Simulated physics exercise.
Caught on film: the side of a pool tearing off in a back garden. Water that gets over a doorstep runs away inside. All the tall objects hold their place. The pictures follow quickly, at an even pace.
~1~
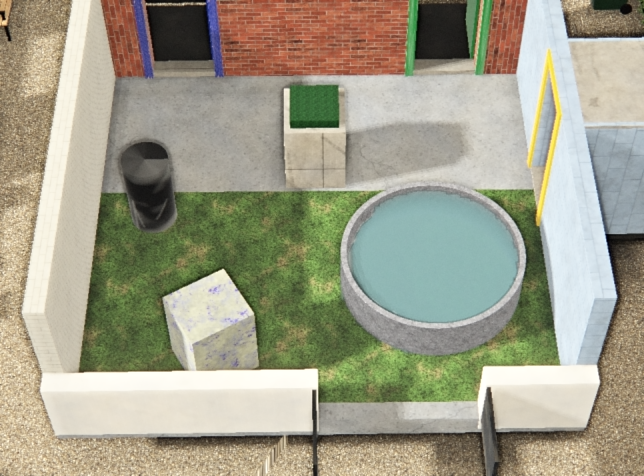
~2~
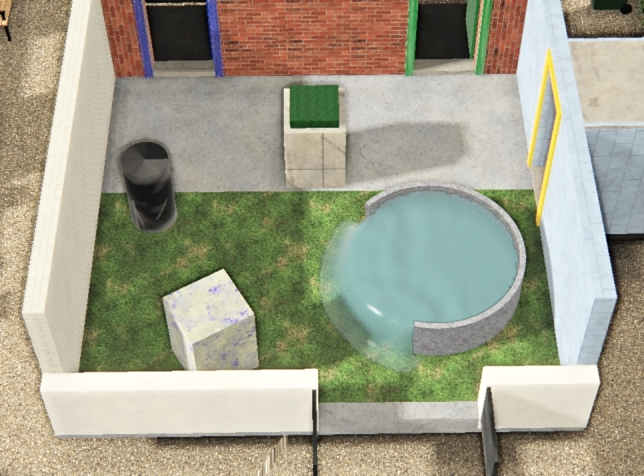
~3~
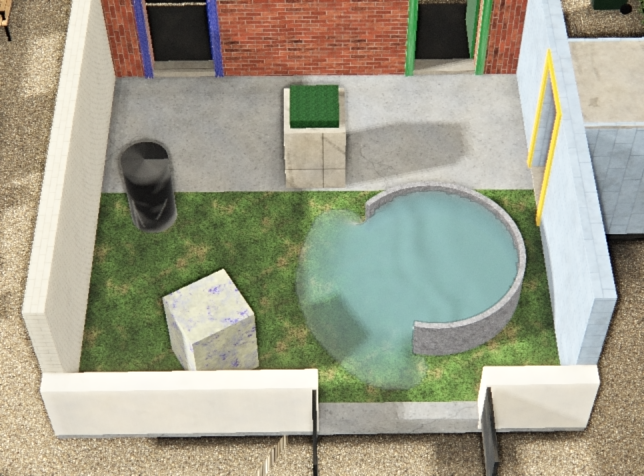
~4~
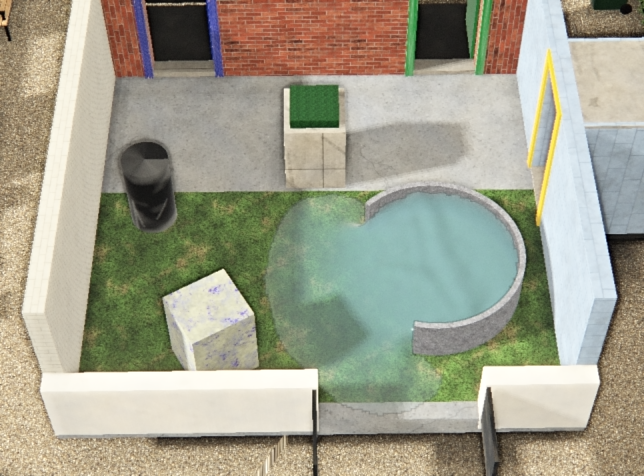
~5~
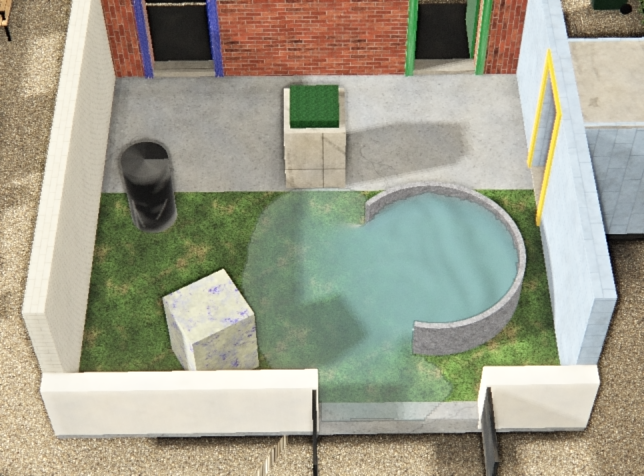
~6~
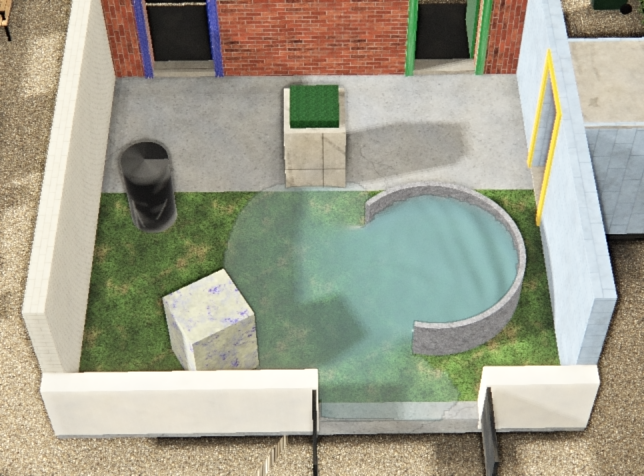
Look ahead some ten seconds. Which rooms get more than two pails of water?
One by one: The yellow door stays under that; the green door stays under that; the blue door stays under that.
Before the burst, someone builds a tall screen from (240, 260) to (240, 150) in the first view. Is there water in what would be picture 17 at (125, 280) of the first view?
Verdict: Covered.
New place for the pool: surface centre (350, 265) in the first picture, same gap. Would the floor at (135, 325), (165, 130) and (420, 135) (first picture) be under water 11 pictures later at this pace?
As listed: Awash, covered, not flooded.
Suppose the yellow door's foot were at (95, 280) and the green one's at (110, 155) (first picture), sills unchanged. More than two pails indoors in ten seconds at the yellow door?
Yellow door passes that mark.
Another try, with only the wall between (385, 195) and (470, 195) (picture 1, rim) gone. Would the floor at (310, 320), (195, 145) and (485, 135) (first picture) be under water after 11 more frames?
One after the other: Free of water, dry, covered.
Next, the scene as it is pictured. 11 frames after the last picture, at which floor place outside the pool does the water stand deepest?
Close to (258, 402).
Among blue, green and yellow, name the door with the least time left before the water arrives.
That is the door marked blue.
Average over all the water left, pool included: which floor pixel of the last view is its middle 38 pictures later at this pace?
Around (265, 246).
A moment on, water covers 30 % of the floor; the yellow door not reached, the green door not reached, the blue door not reached.
Next, water covers 45 % of the floor; the yellow door not reached, the green door not reached, the blue door not reached.
Then, water covers 60 % of the floor; the yellow door not reached, the green door not reached, the blue door wet at the sill, nothing in.
Later, water covers 75 % of the floor; the yellow door not reached, the green door not reached, the blue door under two buckets in.
In the end, water covers 100 % of the floor; the yellow door under two buckets in, the green door wet at the sill, nothing in, the blue door under two buckets in.
